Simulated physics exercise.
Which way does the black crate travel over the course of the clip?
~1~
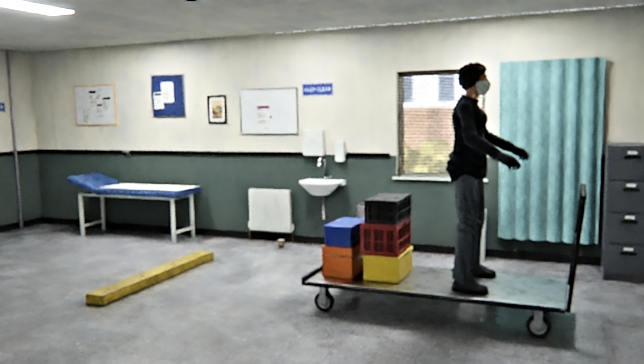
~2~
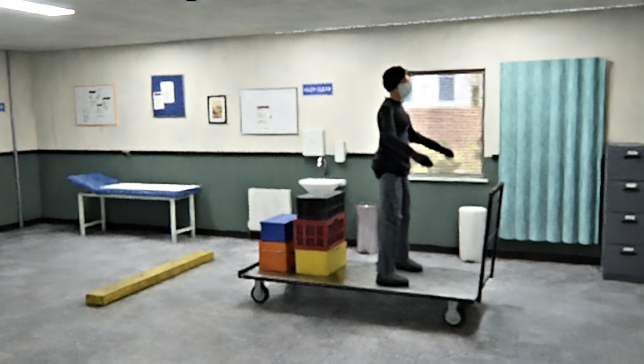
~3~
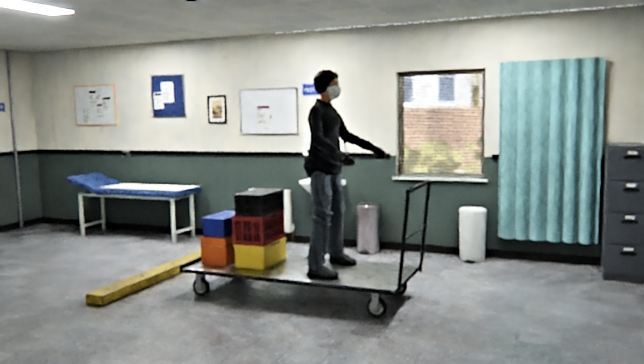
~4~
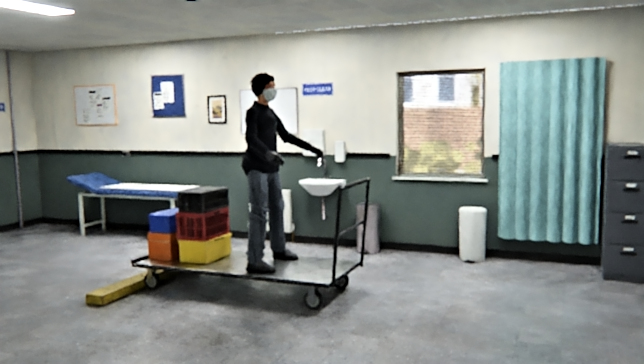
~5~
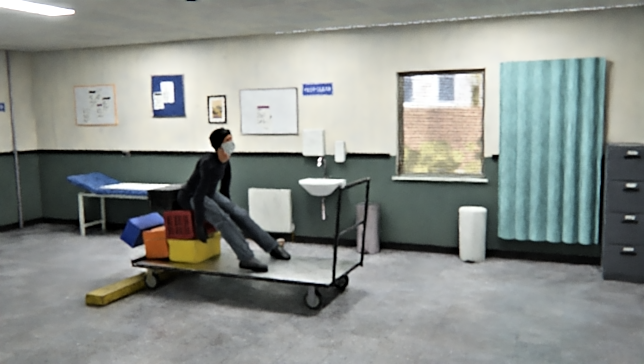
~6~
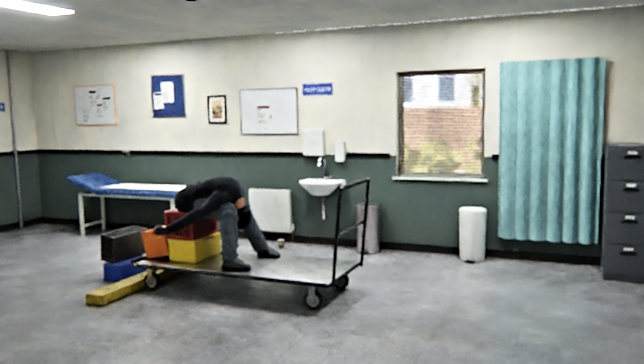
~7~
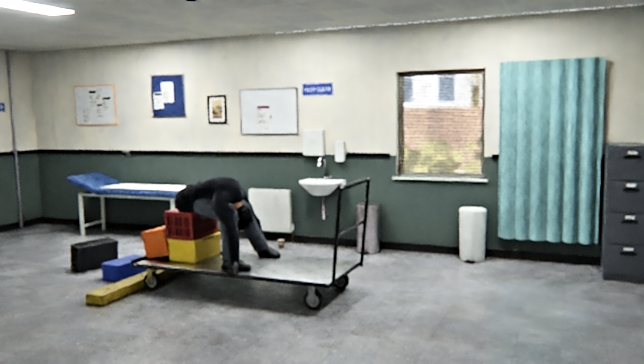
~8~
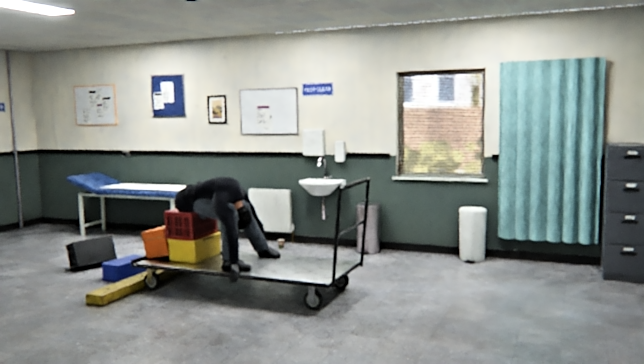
The black crate moves to the left, first riding along on the trolley and then tumbling off its left end onto the floor.
